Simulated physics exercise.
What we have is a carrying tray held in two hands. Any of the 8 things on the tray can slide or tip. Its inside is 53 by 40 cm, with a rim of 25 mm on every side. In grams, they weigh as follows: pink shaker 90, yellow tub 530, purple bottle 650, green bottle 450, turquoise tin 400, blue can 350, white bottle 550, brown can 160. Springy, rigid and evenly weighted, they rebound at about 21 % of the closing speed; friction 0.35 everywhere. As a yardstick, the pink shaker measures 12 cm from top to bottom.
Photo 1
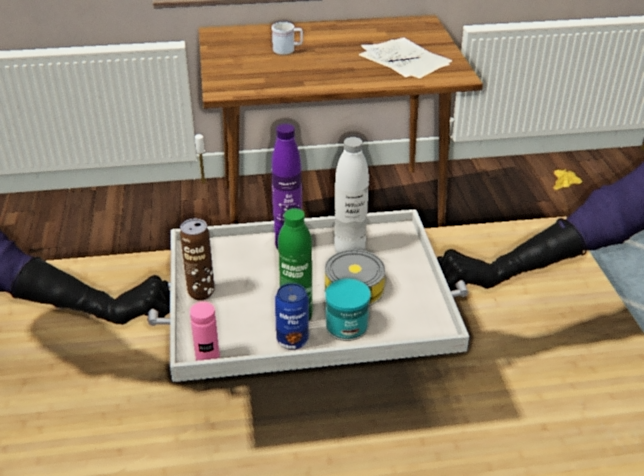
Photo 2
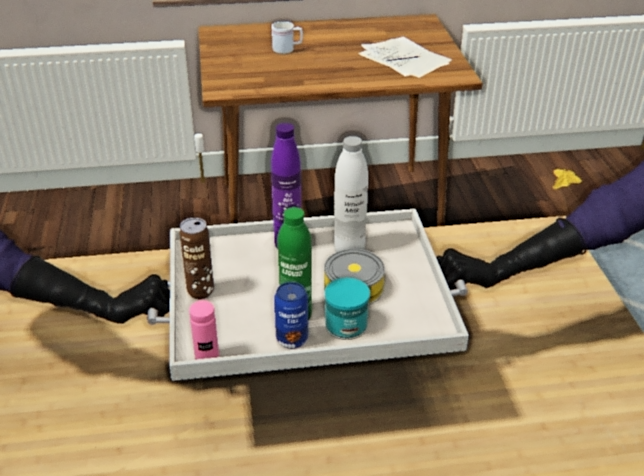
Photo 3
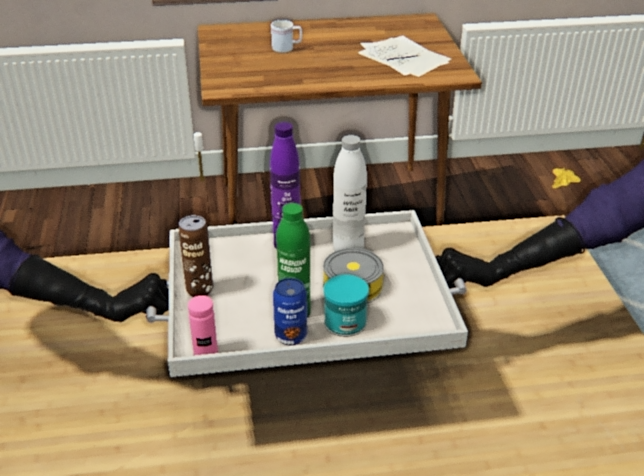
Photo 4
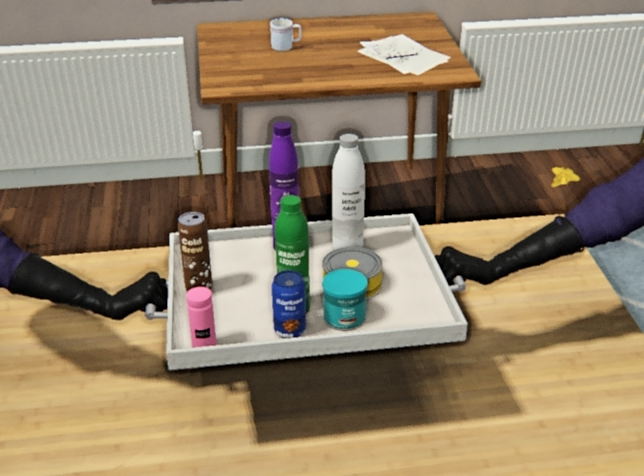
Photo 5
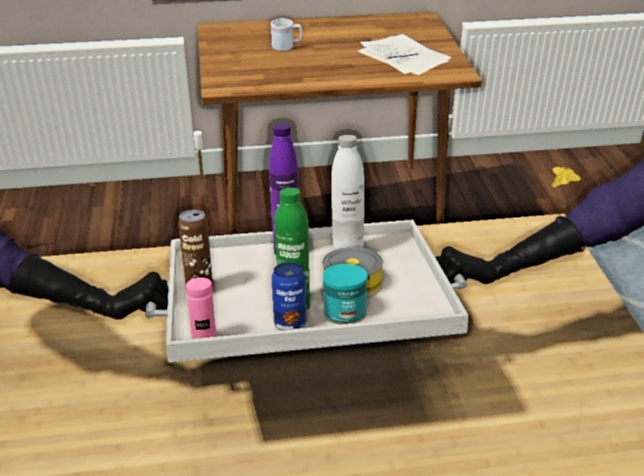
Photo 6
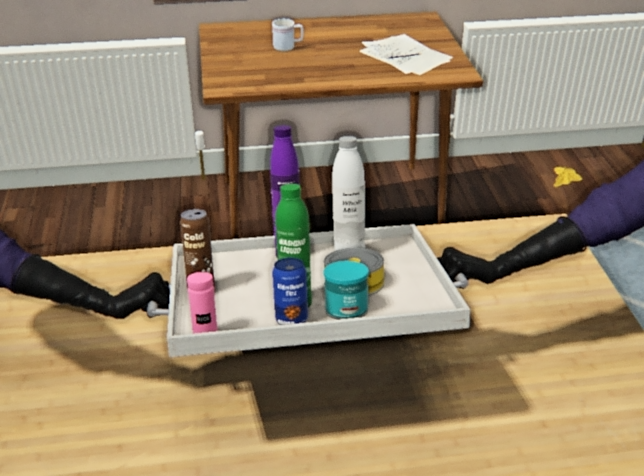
A white tray, held at each side by a black-gloved hand above a wooden surface, starts level and gradually tilts with its far edge downward, seen from above in a room with radiators and a table. Purple and white bottles stand behind a green bottle, yellow tub, blue can and turquoise tin, with brown can and pink shaker at left. The items lean with the tray, showing no obvious sliding.
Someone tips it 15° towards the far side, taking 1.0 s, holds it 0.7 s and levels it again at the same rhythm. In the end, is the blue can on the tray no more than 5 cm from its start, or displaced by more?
After the tipping it has barely budged.
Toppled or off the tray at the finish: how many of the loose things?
Count: 2.
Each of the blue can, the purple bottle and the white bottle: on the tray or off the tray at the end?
Afterwards, the blue can stays on its support, the purple bottle leaves its support, and the white bottle leaves its support.
Then, 0.50 s on from there, tilt 15°, far edge down; purple bottle now off the tray; white bottle 3° off its base.
Then, 0.90 s on from there, tilt 15°, far edge down; white bottle now off the tray.
Then, 1.10 s on from there, tilt 14°, far edge down.
Then, 1.70 s on from there, tilt 1°, far edge down.
In the end, off the tray, purple bottle and white bottle; the other 6 under 5 cm from the start. At the end, from the last picture's camera, blue can near (292, 314).
